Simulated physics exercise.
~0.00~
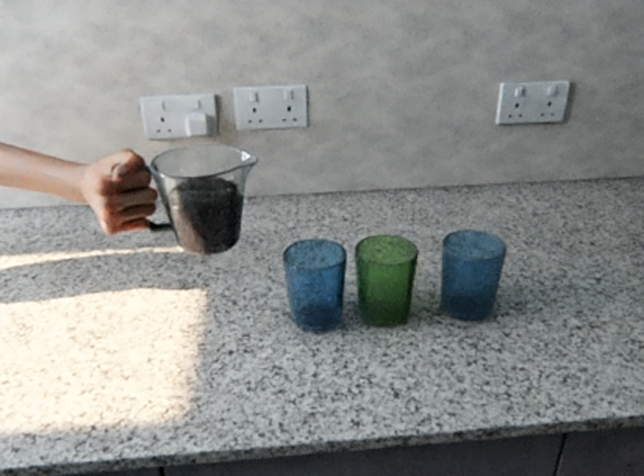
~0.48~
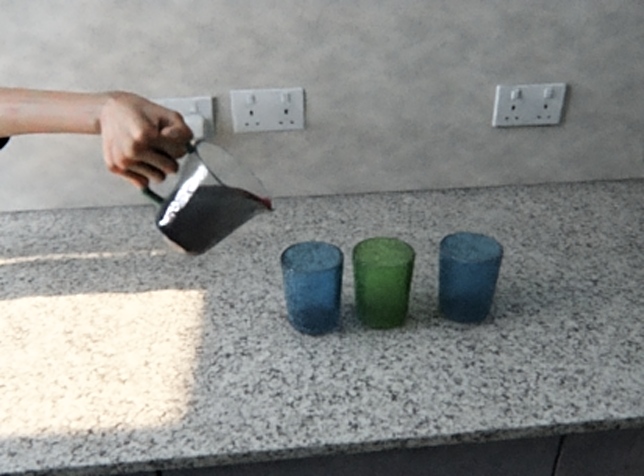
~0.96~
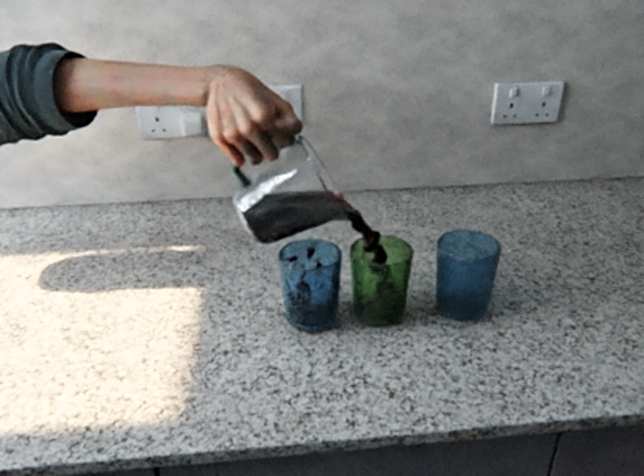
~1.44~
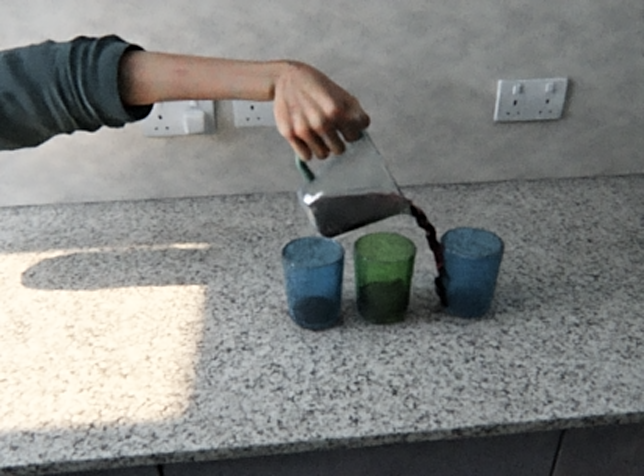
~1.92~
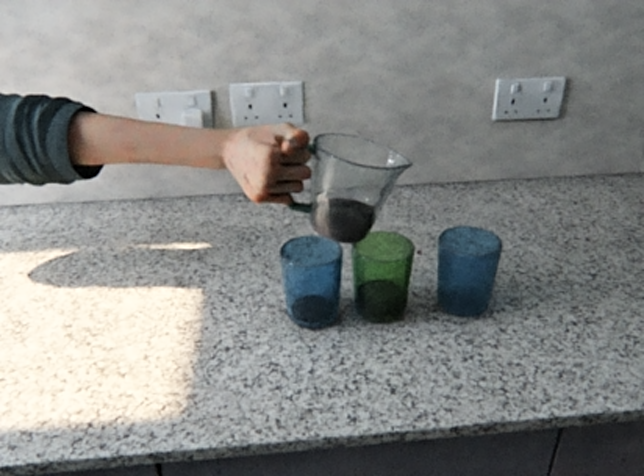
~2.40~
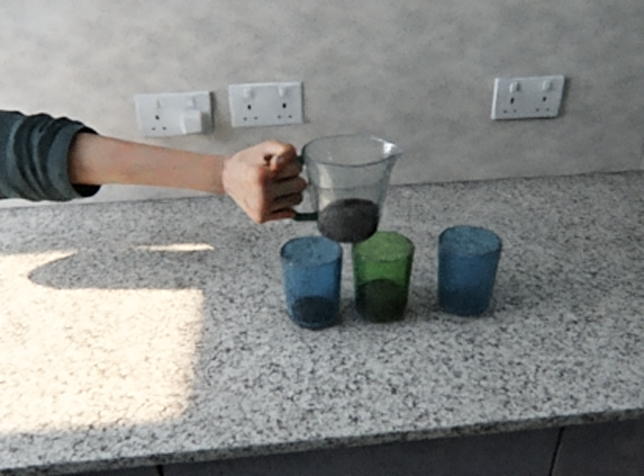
On a speckled stone counter beneath wall sockets, a hand holds a glass measuring jug of dark wine to the left of three empty glasses, blue, green and blue. The hand tips the jug steeply and moves it right, sending a dark stream over the left glass and into the green one. The stream carries on to the left edge of the right glass. The hand then brings the jug back upright and holds it above the glasses. Wine remains in the jug, with a shallow layer in the left glass, a deeper one in the green, and no clear dark layer in the right.
